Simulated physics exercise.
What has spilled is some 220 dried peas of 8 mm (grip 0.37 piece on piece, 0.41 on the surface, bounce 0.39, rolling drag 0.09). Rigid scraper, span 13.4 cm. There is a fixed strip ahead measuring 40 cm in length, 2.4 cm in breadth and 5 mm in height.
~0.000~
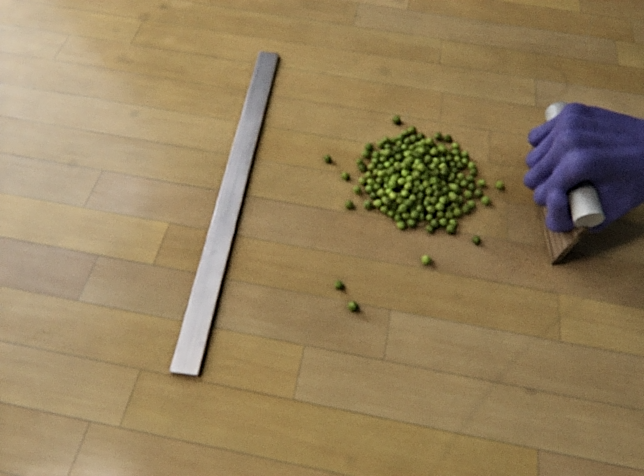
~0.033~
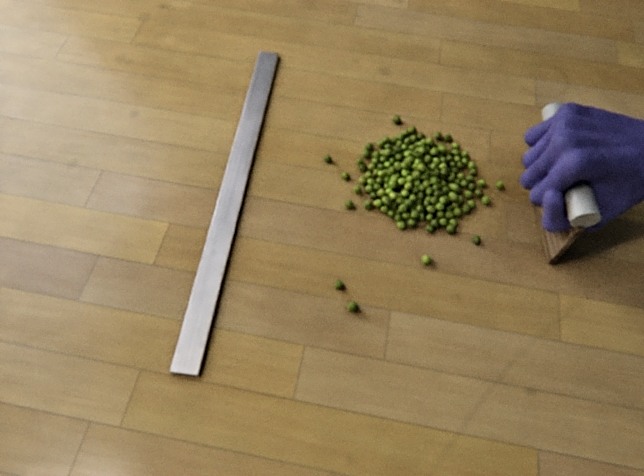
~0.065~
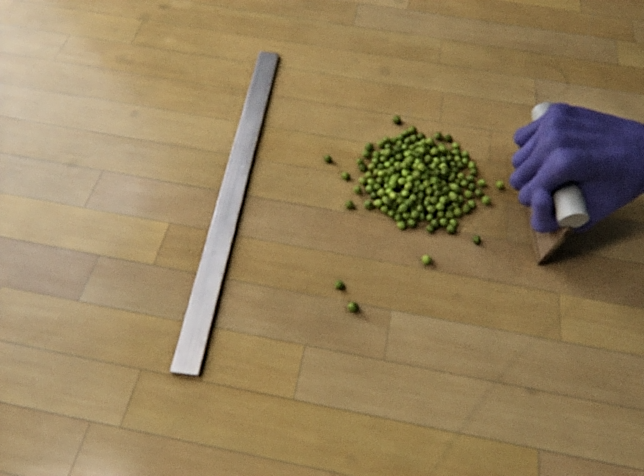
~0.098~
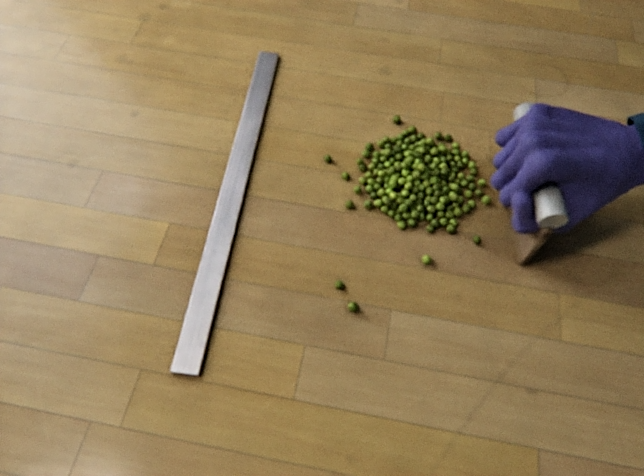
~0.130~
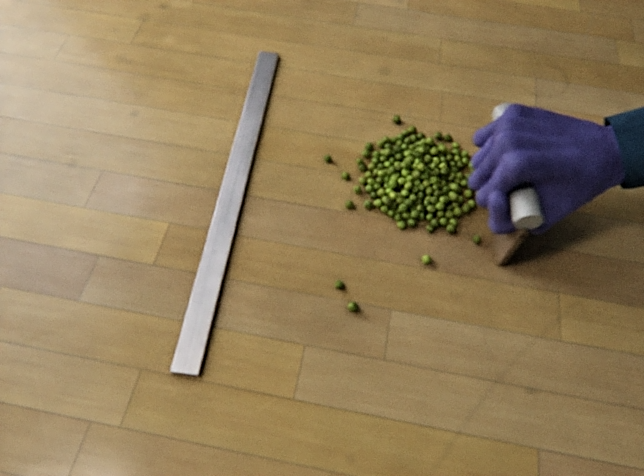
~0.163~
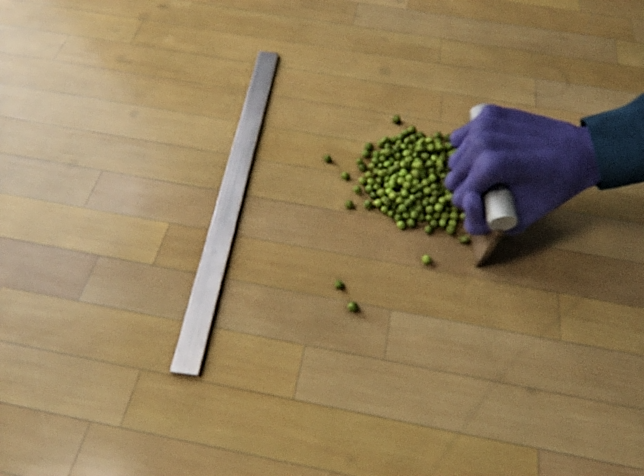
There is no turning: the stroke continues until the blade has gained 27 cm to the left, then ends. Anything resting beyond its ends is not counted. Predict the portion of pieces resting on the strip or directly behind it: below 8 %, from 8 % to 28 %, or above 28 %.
On or directly behind the strip: From 8 % to 28 %.
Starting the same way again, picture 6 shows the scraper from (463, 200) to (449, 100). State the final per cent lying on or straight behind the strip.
More than 15.
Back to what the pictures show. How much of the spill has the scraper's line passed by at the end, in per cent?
It works out to roughly 35 per cent.
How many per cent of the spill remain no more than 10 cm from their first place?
Roughly 20 per cent.
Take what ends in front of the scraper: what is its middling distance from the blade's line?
That comes to about 2 centimetres.
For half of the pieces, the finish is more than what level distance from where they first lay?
That works out to about 16 centimetres.
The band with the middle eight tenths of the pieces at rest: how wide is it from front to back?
It spans about 24 cm.
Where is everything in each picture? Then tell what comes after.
The first frame shows scraper from (578, 233) to (549, 126); moved 0.0 cm; pieces shifted so far, 0; middle of the spill at (417, 176); strip at (234, 182).
The second frame shows scraper from (574, 233) to (546, 126); moved 0.4 cm; pieces shifted so far, 0; middle of the spill at (417, 176).
The third frame shows scraper from (563, 234) to (536, 126); moved 1.4 cm; pieces shifted so far, 0; middle of the spill at (417, 175).
The fourth frame shows scraper from (543, 234) to (519, 126); moved 3.2 cm; pieces shifted so far, 0; middle of the spill at (417, 175).
The fifth frame shows scraper from (520, 235) to (498, 127); moved 5.3 cm; pieces shifted so far, 3; middle of the spill at (417, 175).
The sixth frame shows scraper from (495, 236) to (476, 127); moved 7.5 cm; pieces shifted so far, 76; middle of the spill at (417, 175); strip at (234, 182). Its speed is about 0.67 m/s, heading 15 degrees towards the viewer.
Then, at 0.36 s, scraper 21 cm from its start, spill 20 cm wide; elsewhere 100 %.
After 0.55 s, scraper 28 cm from its start, spill 27 cm wide; on or straight behind the strip 10 %, elsewhere 90 %.
Then, at 0.71 s, scraper 28 cm from its start, spill 29 cm wide; on or straight behind the strip 15 %, elsewhere 85 %.
In the end, at 1.2 s, on or straight behind the strip 15 %, elsewhere 85 %.
